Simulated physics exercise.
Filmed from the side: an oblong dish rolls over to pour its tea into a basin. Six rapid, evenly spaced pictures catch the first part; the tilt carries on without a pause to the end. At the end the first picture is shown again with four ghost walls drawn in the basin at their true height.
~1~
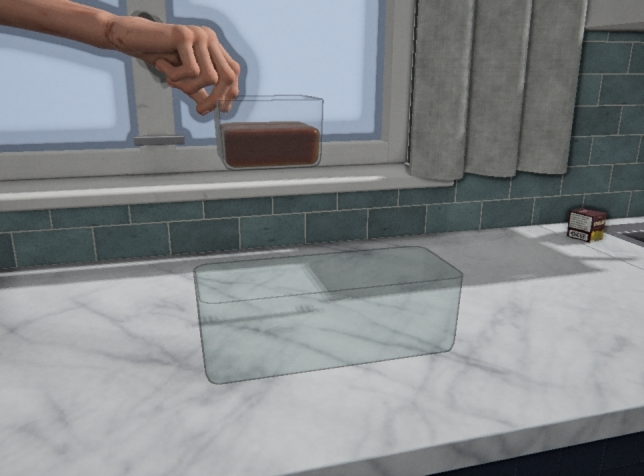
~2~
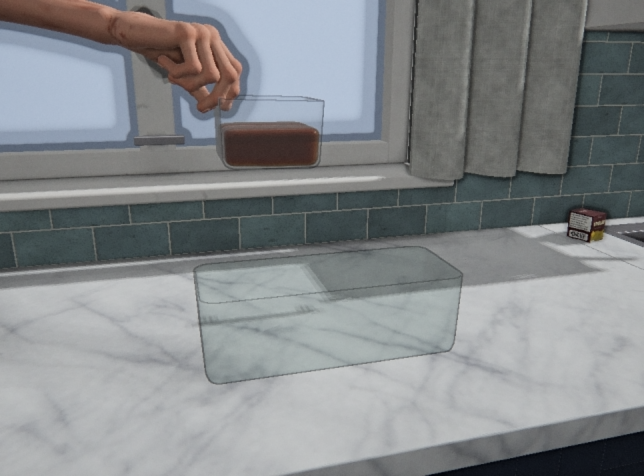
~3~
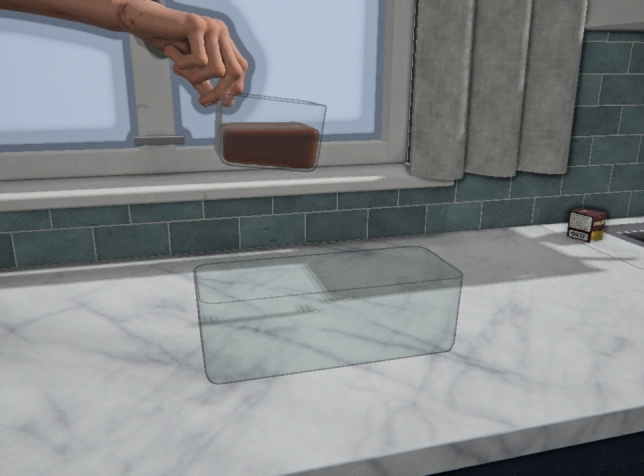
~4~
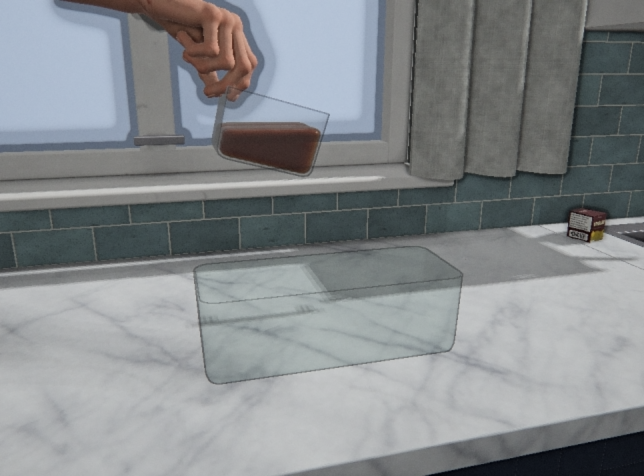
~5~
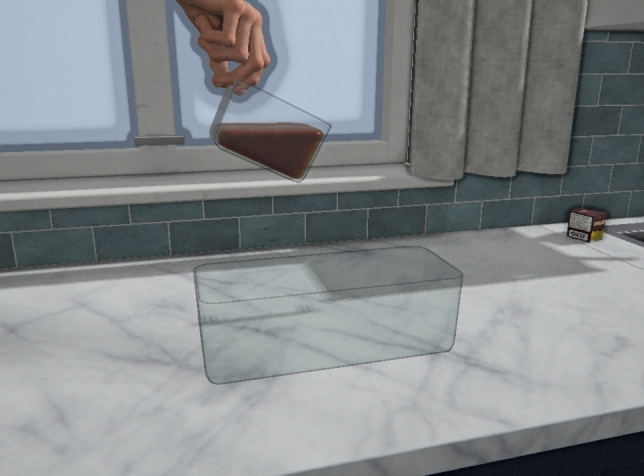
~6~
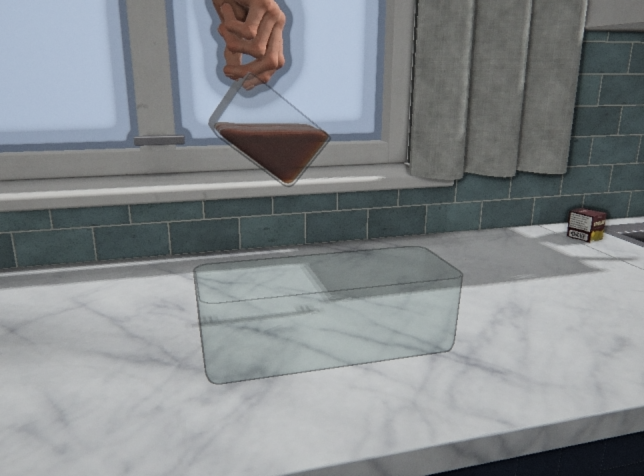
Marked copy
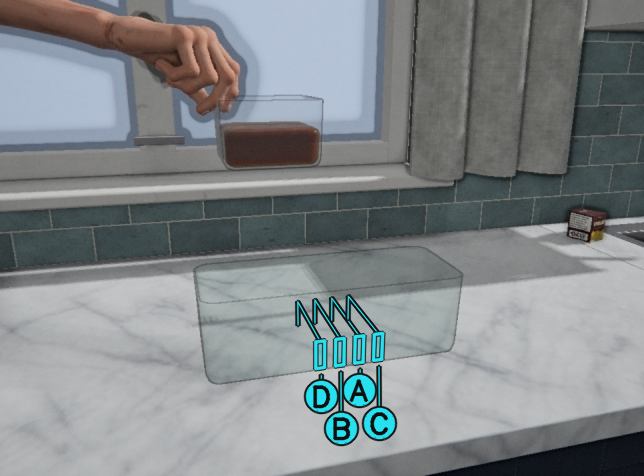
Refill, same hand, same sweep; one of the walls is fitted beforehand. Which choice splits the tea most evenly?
Take C.
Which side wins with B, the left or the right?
The right side.
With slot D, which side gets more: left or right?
The right one.
In cyan, A at (360, 369); B at (340, 372); C at (379, 366); D at (321, 375).
For slot A, about 21 % ends left of the wall and 78 % right of it.
For slot B, about 9 % ends left of the wall and 89 % right of it.
For slot C, about 46 % ends left of the wall and 52 % right of it.
For slot D, about 8 % ends left of the wall and 90 % right of it.
